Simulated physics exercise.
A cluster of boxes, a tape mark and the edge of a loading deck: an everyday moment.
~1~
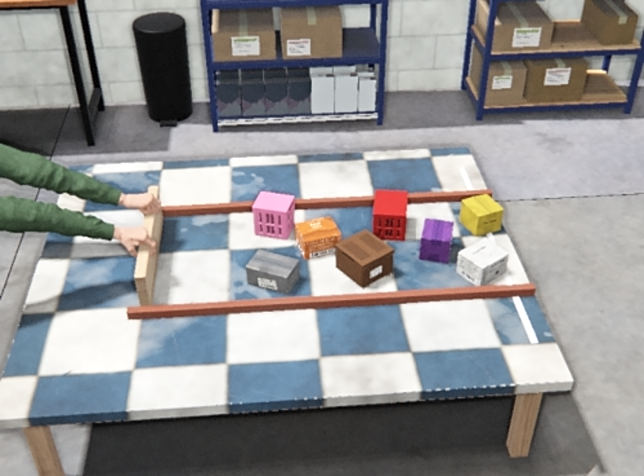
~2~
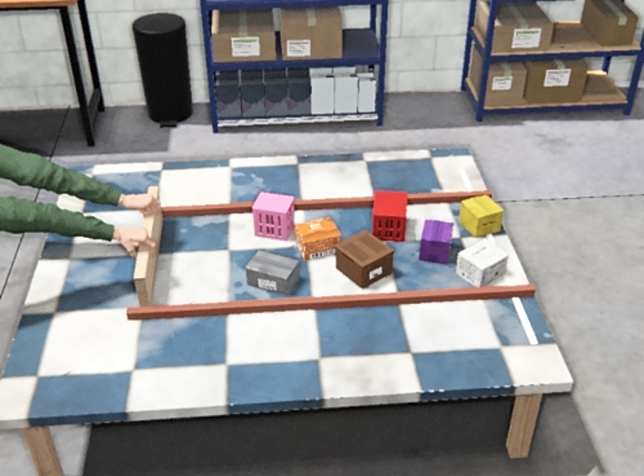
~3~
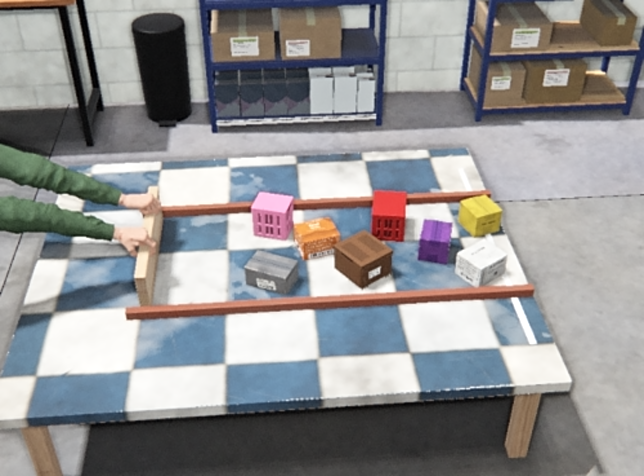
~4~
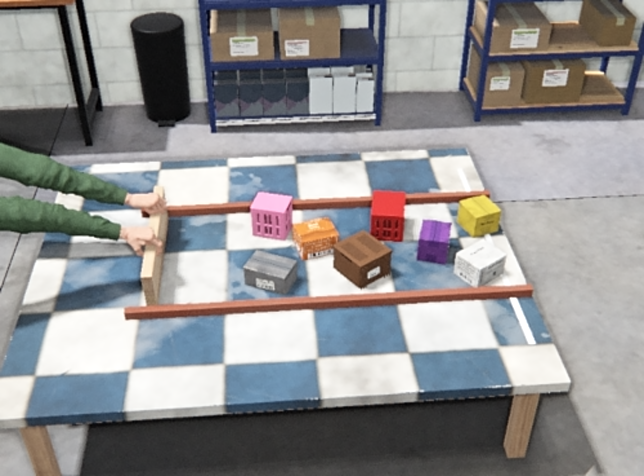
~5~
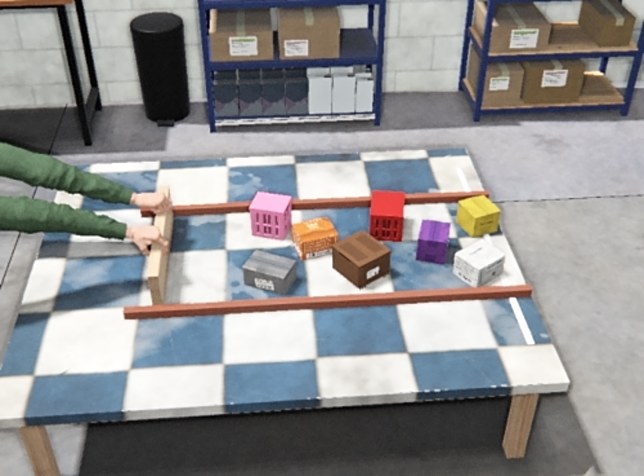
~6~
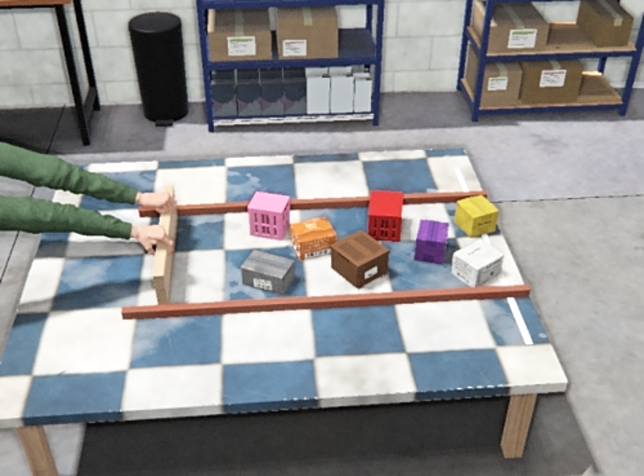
On a blue and white checkered table in a storage room, two green-sleeved arms slid a wooden plank slightly to the right between two rails, while the colourful boxes ahead of it stayed put.
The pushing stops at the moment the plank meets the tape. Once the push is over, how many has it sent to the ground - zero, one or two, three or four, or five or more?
The fall count hits five or goes past it.
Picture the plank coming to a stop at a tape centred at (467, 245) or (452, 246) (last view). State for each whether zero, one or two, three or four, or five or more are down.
One after the other, that's five or more for the first and either three or four for the second.
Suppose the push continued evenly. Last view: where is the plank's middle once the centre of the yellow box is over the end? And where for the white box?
The middle is at (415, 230) when it's the yellow box, and at (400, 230) when it's the white box.
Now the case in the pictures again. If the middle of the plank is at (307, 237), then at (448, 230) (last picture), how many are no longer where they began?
Well, it's 4 at the first one and 8 at the second.
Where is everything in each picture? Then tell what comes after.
Yellow box (481, 215); white box (483, 263); purple parcel (436, 241); plank (150, 245); tape (493, 243), in the first picture.
White box (482, 264); pink crate (274, 217), in the second picture.
Purple parcel (435, 241); grey box (272, 273), in the third picture.
Yellow box (479, 216); brown tote (362, 260), in the fourth picture.
White box (479, 264); red crate (387, 216), in the fifth picture.
Yellow box (476, 216); white box (478, 264); purple parcel (432, 242); plank (167, 244); tape (488, 244), in the sixth picture.
Soon after, none off yet; yellow box at rest near (476, 216); white box at rest near (478, 264); purple parcel at rest near (432, 242).
Then, none off yet; yellow box moved a little near (483, 213); white box moved a little near (500, 264); purple parcel moved about its own width near (479, 235).
At rest, the number that fall off is five or more; fallen, grey box, pink crate, orange box, brown tote, red crate, purple parcel, white box and yellow box.
